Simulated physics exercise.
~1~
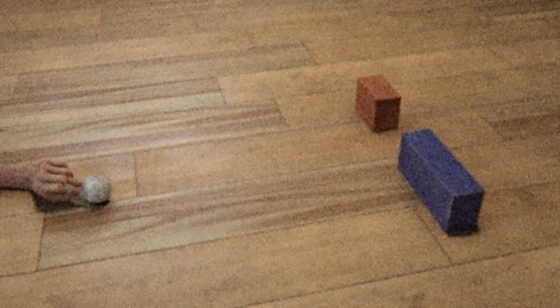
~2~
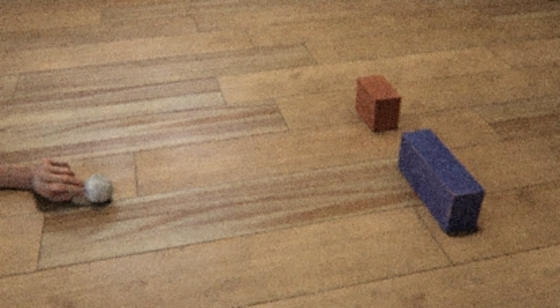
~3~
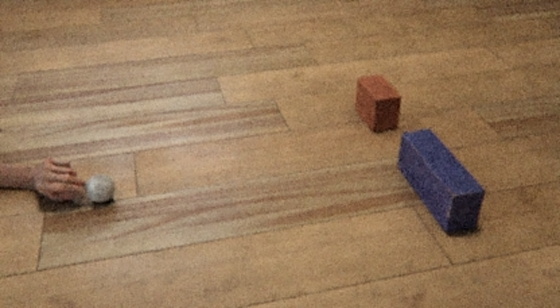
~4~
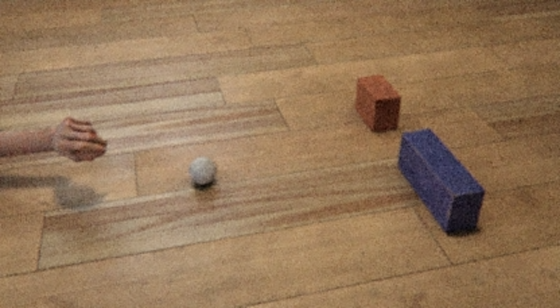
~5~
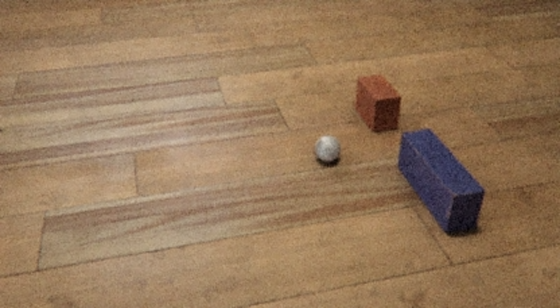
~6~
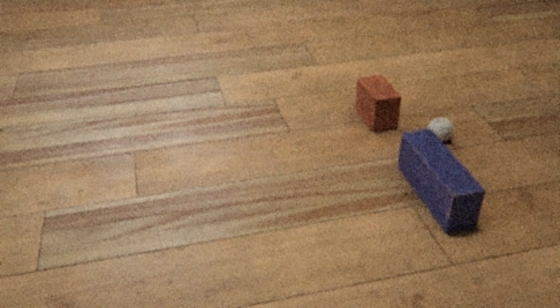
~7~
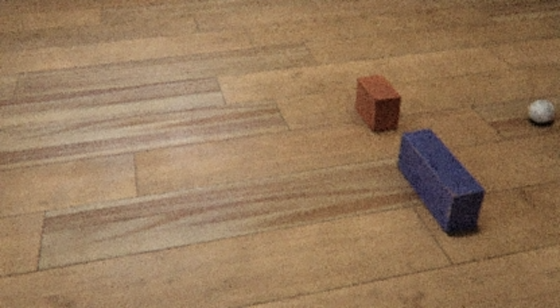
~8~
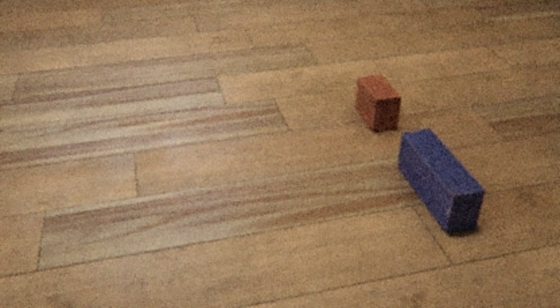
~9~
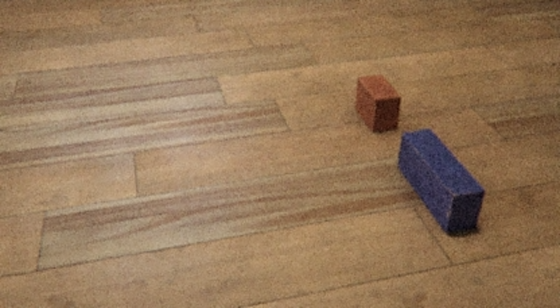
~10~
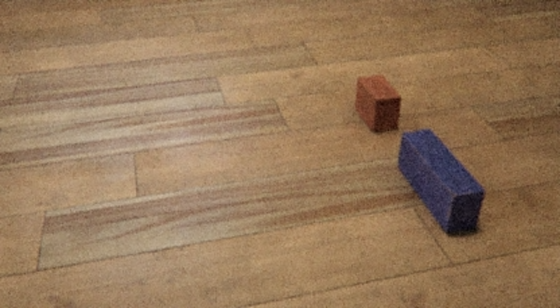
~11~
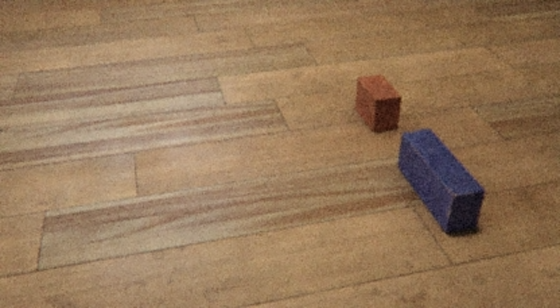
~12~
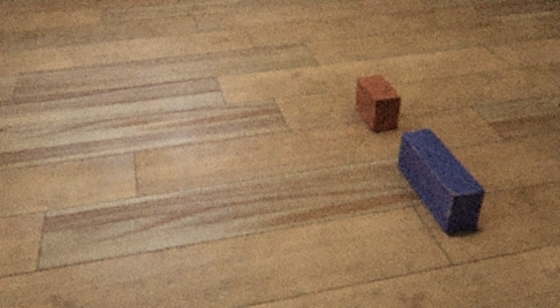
A small whitish ball, released by a hand at the left, rolled right across the wooden floor, slipped through the gap between the orange block and the blue block without moving either, and carried on out of view at the right.
